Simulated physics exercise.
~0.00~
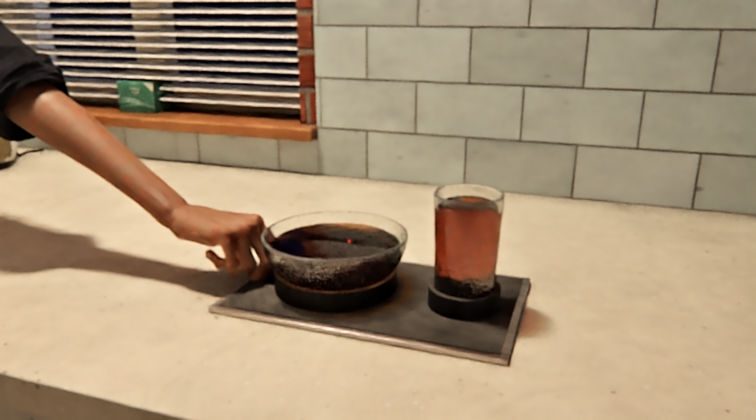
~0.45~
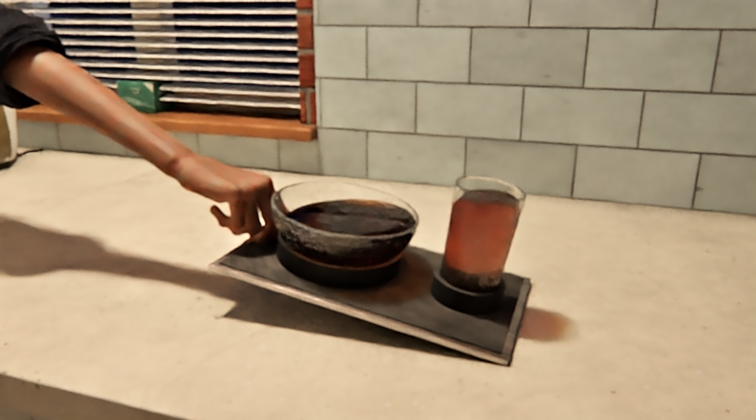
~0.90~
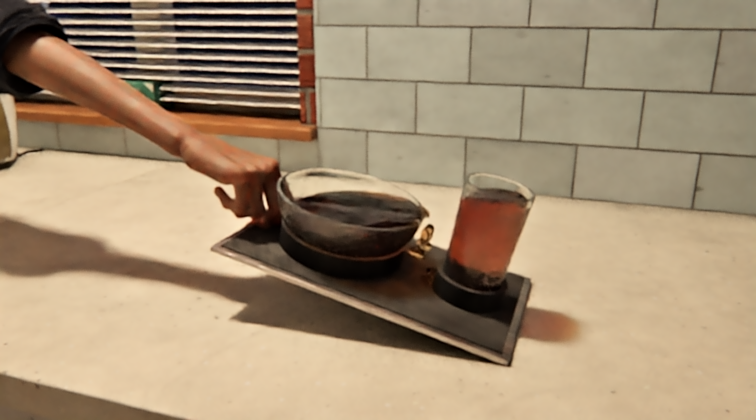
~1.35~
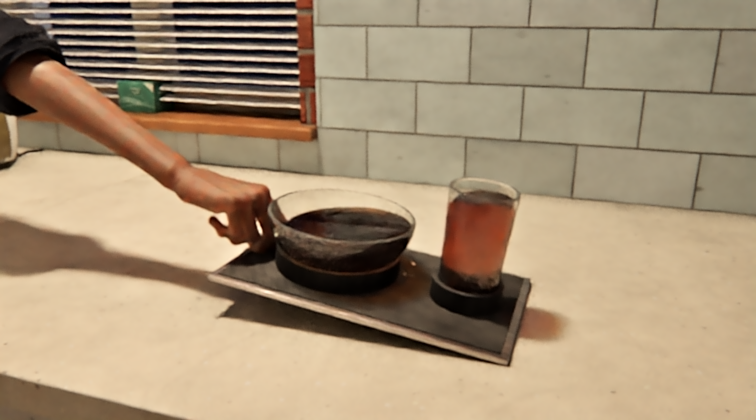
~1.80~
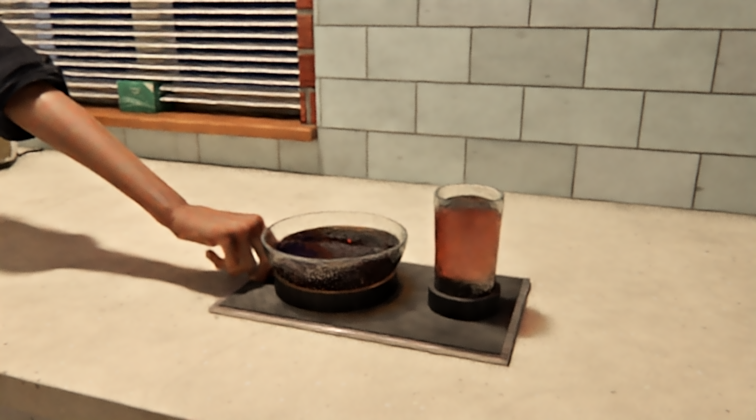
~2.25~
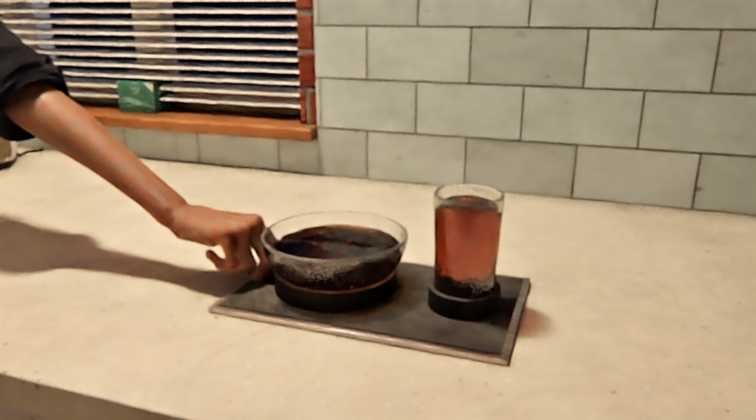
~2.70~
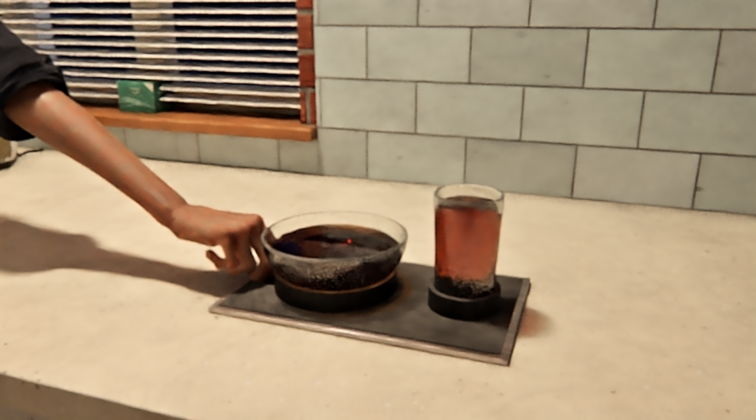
On a pale counter before a tiled wall, a hand raises the left end of a dark tray holding a glass bowl of dark liquid and a slim glass of reddish liquid; some spills from the bowl, then the hand lowers the tray until it rests flat, both vessels upright.
